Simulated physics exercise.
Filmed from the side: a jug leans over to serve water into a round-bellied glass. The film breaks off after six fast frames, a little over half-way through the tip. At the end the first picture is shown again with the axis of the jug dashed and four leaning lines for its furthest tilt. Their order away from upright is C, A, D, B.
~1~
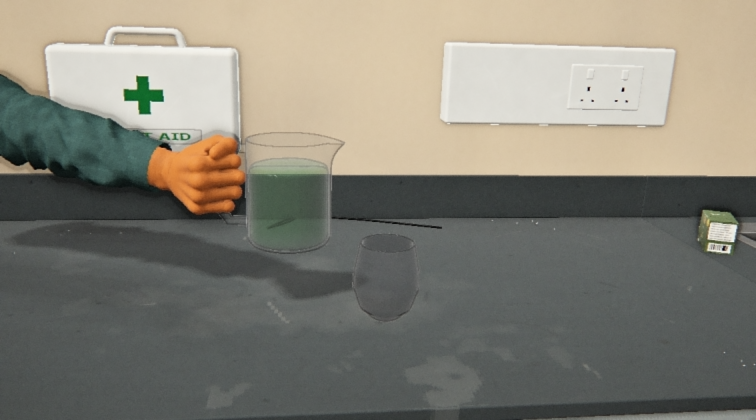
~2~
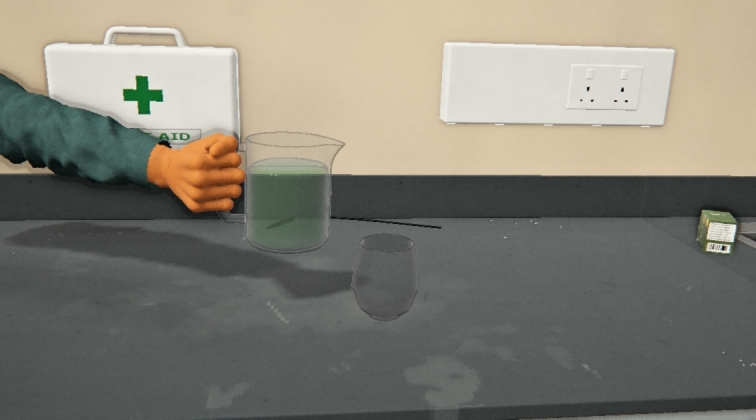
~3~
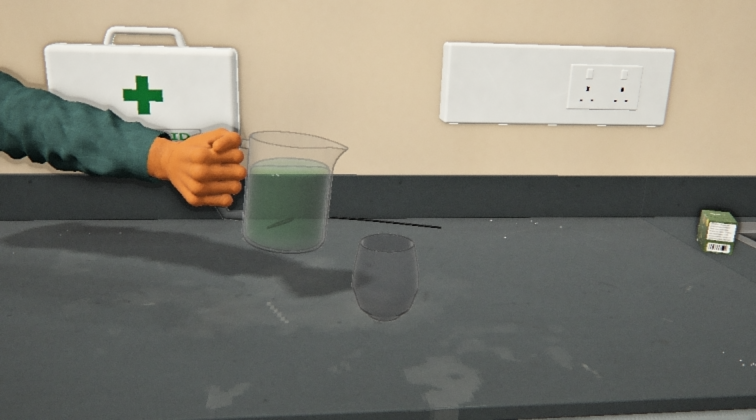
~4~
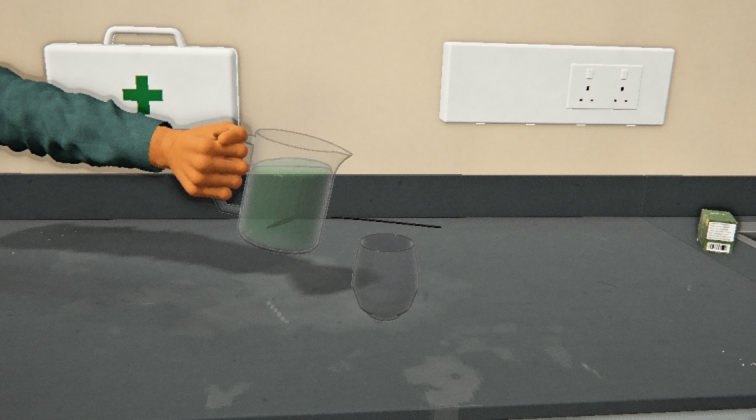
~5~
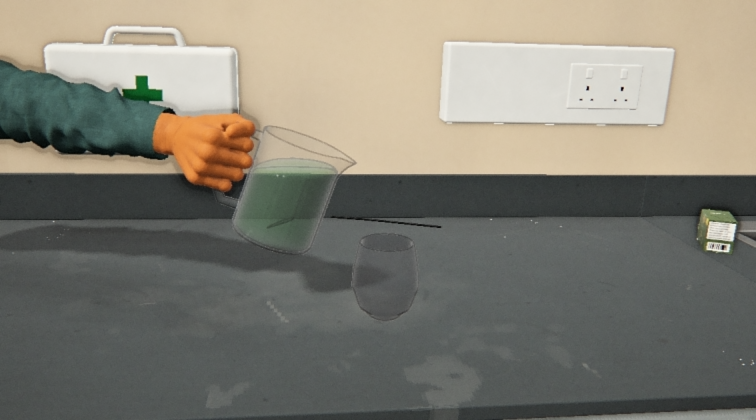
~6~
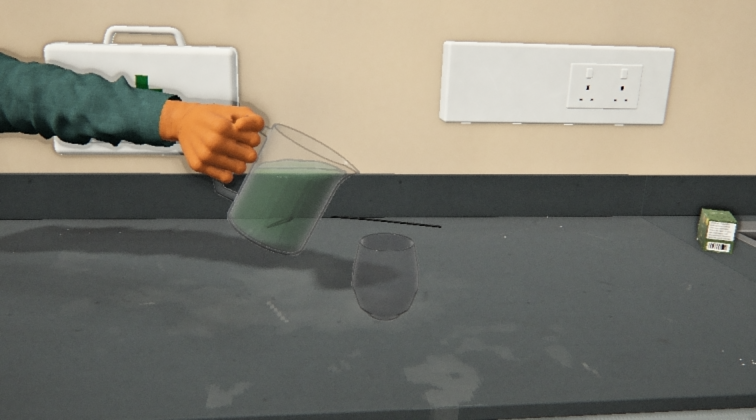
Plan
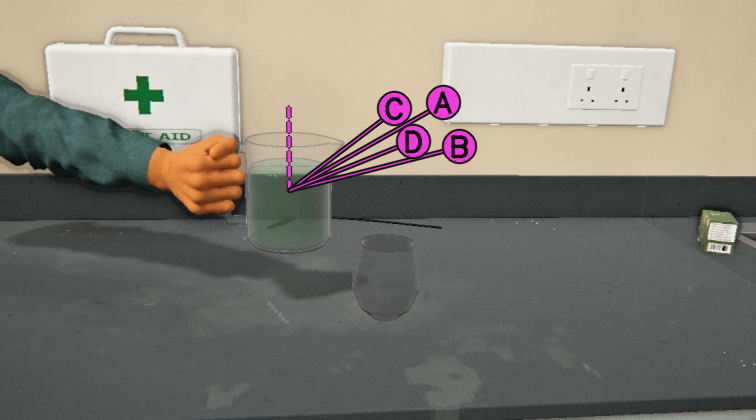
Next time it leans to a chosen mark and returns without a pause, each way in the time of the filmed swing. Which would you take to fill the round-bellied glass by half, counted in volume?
Go for A.
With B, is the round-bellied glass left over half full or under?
Over half.
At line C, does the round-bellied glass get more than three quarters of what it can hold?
No, less.
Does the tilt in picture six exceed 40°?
No, it does not.
On the marked copy, A at (429, 111); B at (443, 151); C at (381, 120); D at (396, 147).
Choosing A, the round-bellied glass ends with about 48 % of what it can hold.
Choosing B, the round-bellied glass ends with about 82 % of what it can hold; 8 % of the water is spilt.
Choosing C, the round-bellied glass ends with about 30 % of what it can hold.
Choosing D, the round-bellied glass ends with about 69 % of what it can hold.
